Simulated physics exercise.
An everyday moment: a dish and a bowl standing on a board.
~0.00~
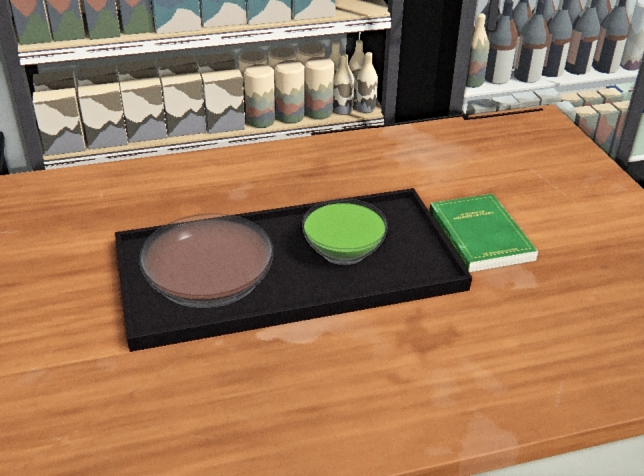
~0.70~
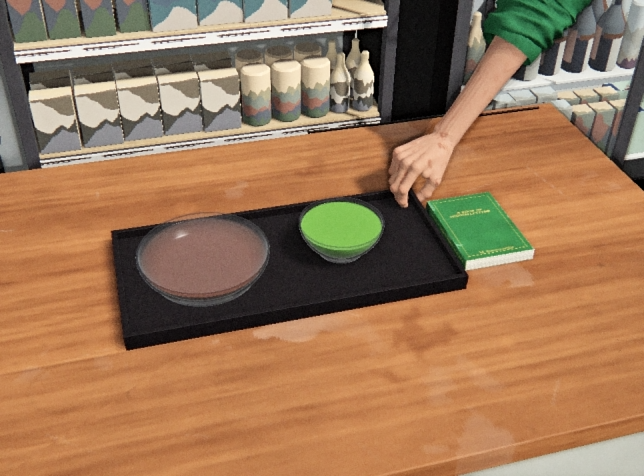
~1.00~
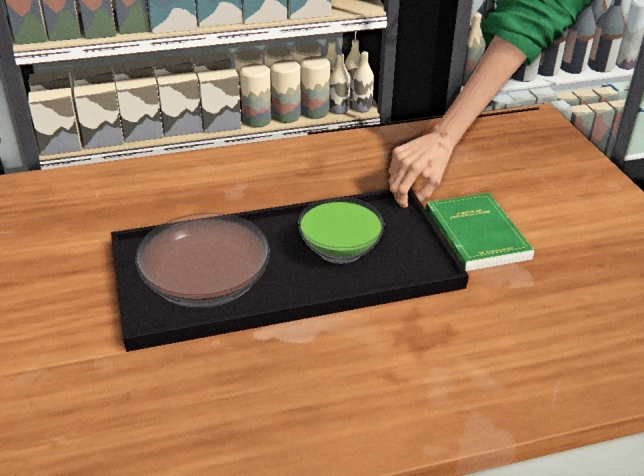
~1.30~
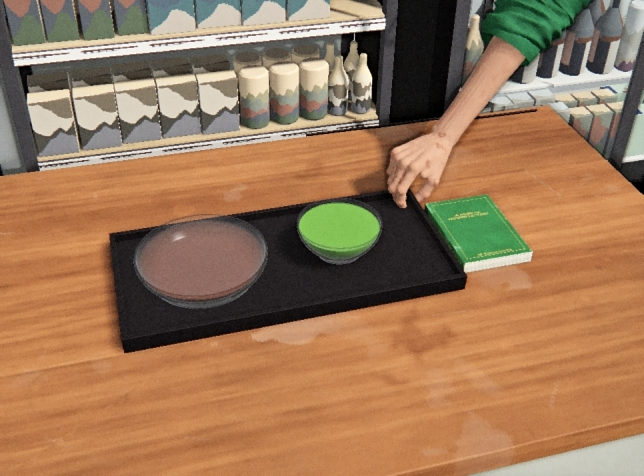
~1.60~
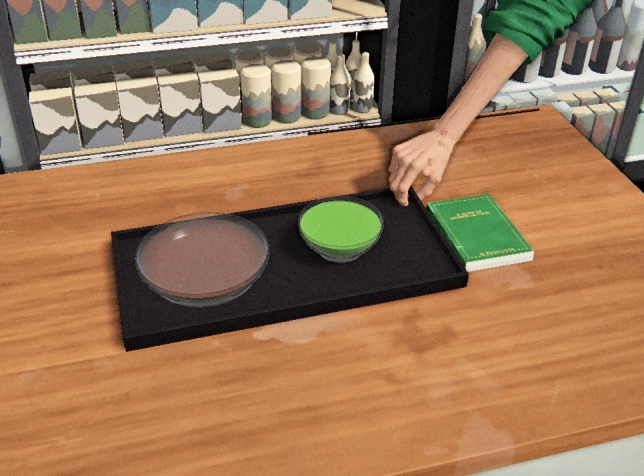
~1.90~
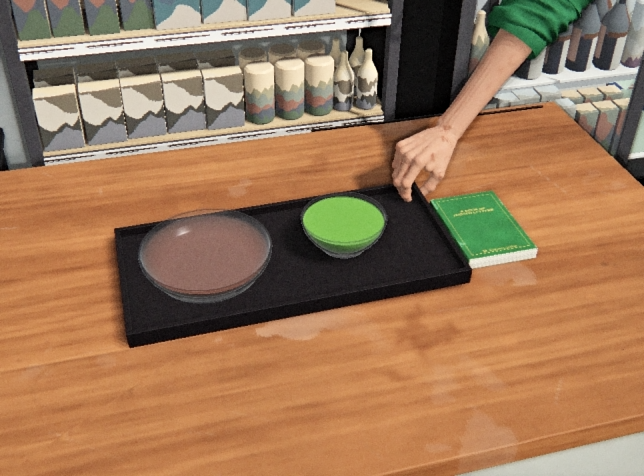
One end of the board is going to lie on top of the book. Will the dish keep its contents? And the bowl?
The dish keeps it all in; the bowl keeps it all in.
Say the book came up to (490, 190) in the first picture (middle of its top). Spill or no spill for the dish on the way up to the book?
Verdict: Wets the top.
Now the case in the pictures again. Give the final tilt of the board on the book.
Some 2 degrees.
By 2.6 s, the board slopes by about 2°; dish, its rim is dry; bowl, its rim is dry.
By 3.4 s, the board slopes by about 3°; dish, its rim is dry; bowl, its rim is dry.
By 4.6 s, the board slopes by about 2°, resting on the book; dish, its rim is dry; bowl, its rim is dry.
